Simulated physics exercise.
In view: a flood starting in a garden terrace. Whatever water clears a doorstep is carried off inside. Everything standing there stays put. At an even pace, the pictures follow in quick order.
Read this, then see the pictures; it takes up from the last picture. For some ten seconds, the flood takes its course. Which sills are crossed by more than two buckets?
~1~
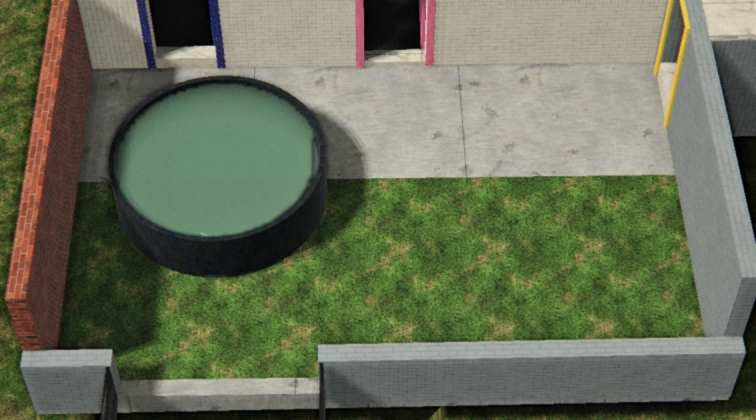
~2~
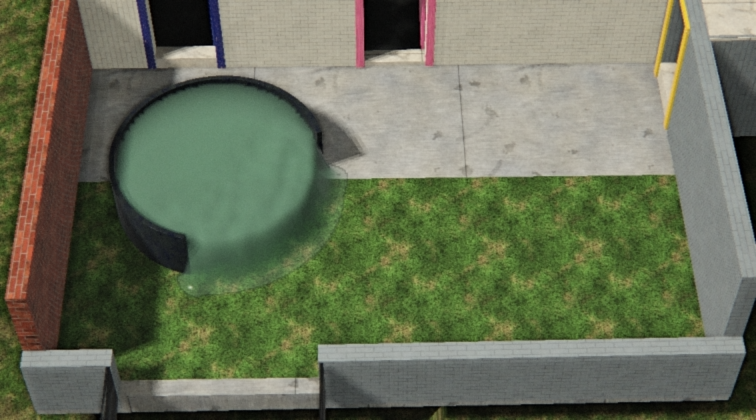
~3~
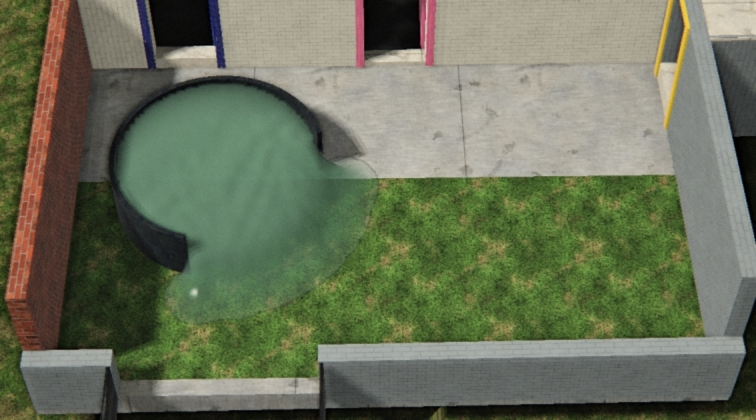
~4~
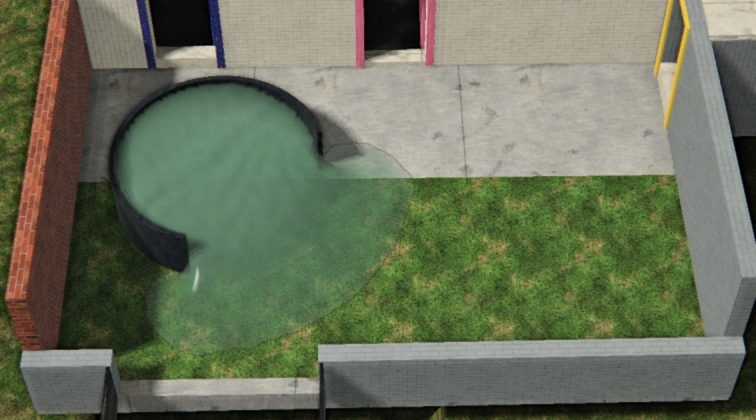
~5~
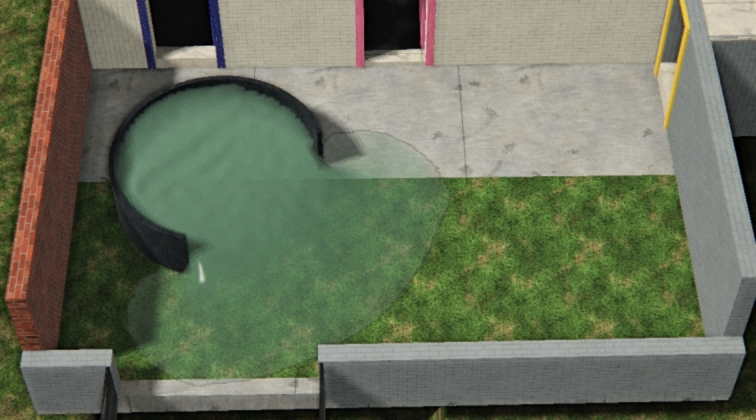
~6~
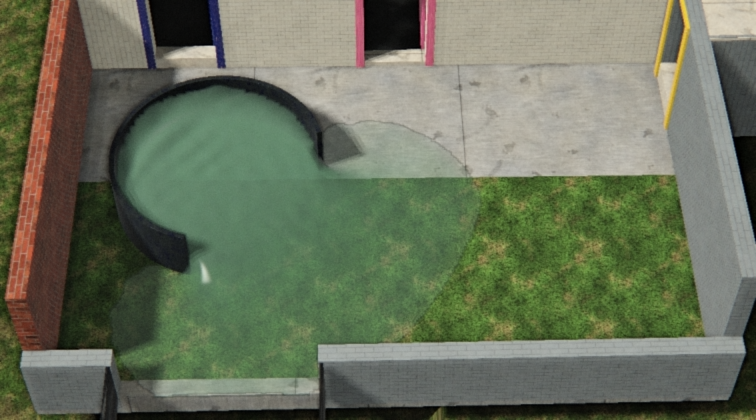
Outcome: Blue door: Does not overshoot, pink door: Does not overshoot, yellow door: Does not overshoot.
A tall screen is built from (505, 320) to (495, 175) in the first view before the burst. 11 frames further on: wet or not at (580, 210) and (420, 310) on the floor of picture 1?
Unwetted; inundated.
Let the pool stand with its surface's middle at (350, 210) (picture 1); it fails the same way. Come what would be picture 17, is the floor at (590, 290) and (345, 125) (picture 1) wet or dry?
Taking both places in turn, they end up inundated and unaffected.
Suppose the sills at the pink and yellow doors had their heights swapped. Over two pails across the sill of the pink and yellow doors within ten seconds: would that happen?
One by one: Pink door falls short, yellow door overshoots.
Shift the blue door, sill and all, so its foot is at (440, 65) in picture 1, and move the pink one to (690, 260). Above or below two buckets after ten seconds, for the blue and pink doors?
From what I can tell, the blue door remains within bounds; as for the pink door, it overshoots the mark.
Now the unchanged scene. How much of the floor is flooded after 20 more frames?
Estimate: Near 75 %.
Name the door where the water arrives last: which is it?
It's the blue-painted one.
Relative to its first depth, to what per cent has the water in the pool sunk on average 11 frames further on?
Estimate: Around 34 per cent.
A moment on, water covers 45 % of the floor; the blue door not reached, the pink door not reached, the yellow door not reached.
Next, water covers 60 % of the floor; the blue door not reached, the pink door wet at the sill, nothing in, the yellow door not reached.
Then, water covers 75 % of the floor; the blue door not reached, the pink door wet at the sill, nothing in, the yellow door wet at the sill, nothing in.
Later, water covers 75 % of the floor; the blue door not reached, the pink door wet at the sill, nothing in, the yellow door wet at the sill, nothing in.
In the end, water covers 95 % of the floor; the blue door wet at the sill, nothing in, the pink door wet at the sill, nothing in, the yellow door wet at the sill, nothing in.
